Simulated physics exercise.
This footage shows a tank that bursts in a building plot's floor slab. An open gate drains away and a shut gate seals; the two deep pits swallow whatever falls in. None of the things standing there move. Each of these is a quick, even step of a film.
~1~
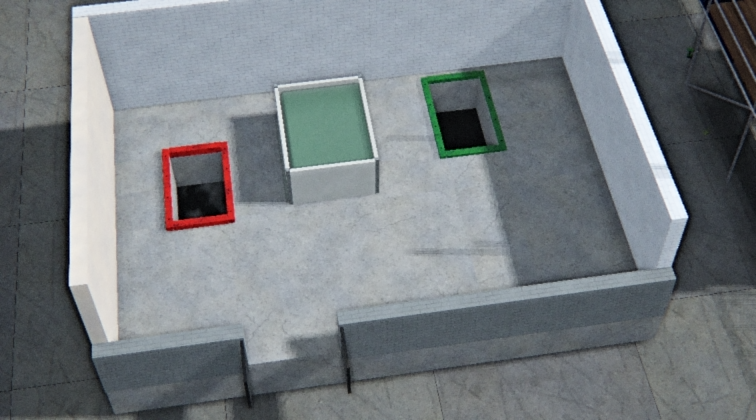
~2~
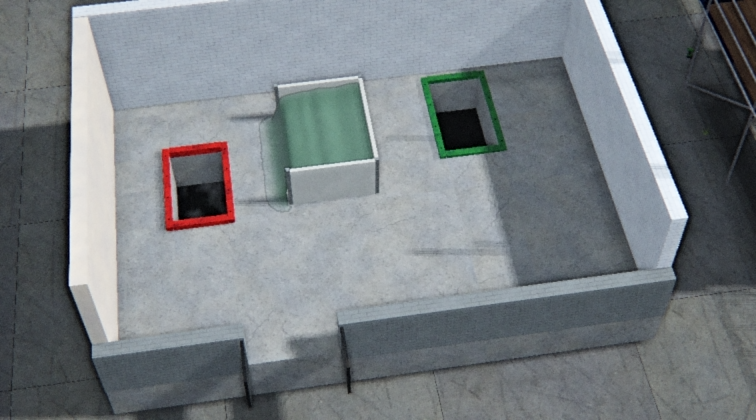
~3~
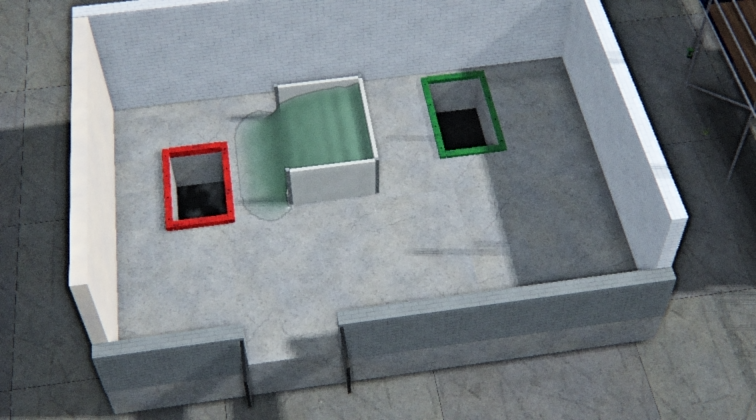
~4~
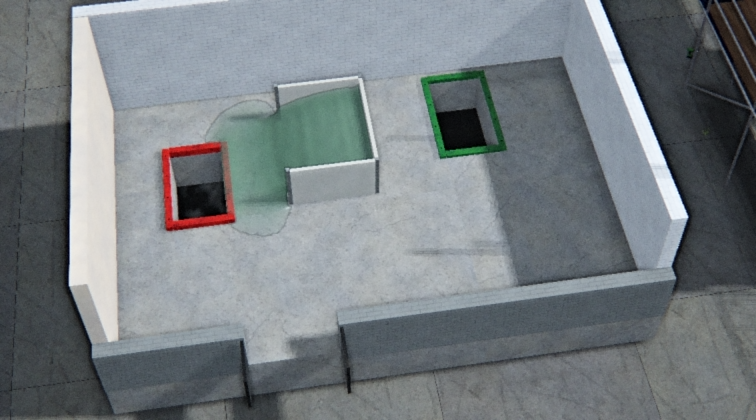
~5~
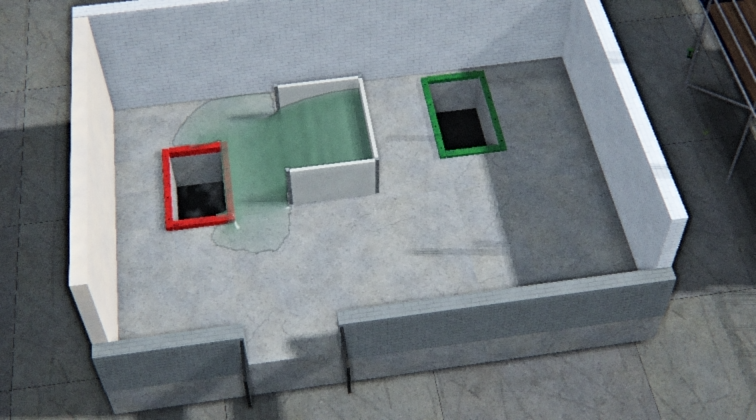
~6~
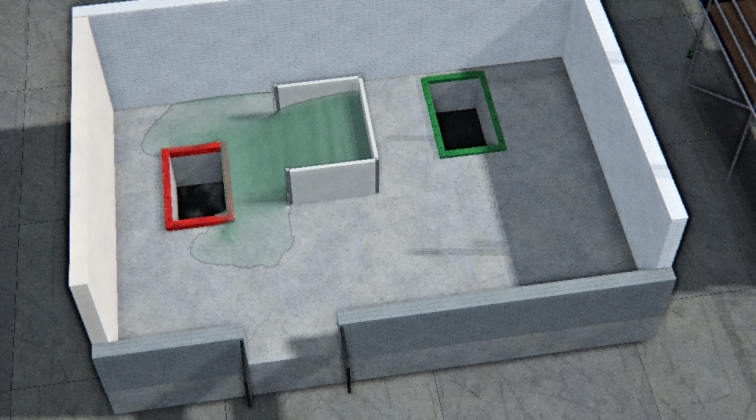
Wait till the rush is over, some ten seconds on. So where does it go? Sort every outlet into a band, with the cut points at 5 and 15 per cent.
Final shares: The gate 5 to 15 %; the green pit under 5 %; the red pit over 15 %.
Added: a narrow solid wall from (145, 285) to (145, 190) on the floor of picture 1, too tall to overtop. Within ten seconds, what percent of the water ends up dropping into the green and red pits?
I'd give green roughly 0 % and red roughly 40 %.
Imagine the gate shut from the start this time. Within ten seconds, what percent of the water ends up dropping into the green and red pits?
Result, %: Green = 0; red = 40.
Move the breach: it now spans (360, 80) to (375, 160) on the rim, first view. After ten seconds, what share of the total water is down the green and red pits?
Near enough: Green 45 percent, red 0 percent.
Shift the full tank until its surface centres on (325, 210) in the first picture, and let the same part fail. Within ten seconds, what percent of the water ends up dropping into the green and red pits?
Tally in per cent: Green pit 2, red pit 14.
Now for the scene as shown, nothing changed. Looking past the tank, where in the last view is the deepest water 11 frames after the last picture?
It should be roughly at (114, 122).
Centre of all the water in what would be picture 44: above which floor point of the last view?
The centre of mass sits at about (236, 231).
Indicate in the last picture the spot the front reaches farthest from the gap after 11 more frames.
My pick would be pixel (120, 369).
A moment on, water covers 20 % of the floor; the gate 0 %, the green pit 0 %, the red pit 24 %.
Next, water covers 30 % of the floor; the gate 0 %, the green pit 0 %, the red pit 34 %.
Then, water covers 40 % of the floor; the gate 1 %, the green pit 0 %, the red pit 37 %.
Later, water covers 45 % of the floor; the gate 5 %, the green pit 0 %, the red pit 38 %.
In the end, water covers 75 % of the floor; the gate 8 %, the green pit 0 %, the red pit 38 %.
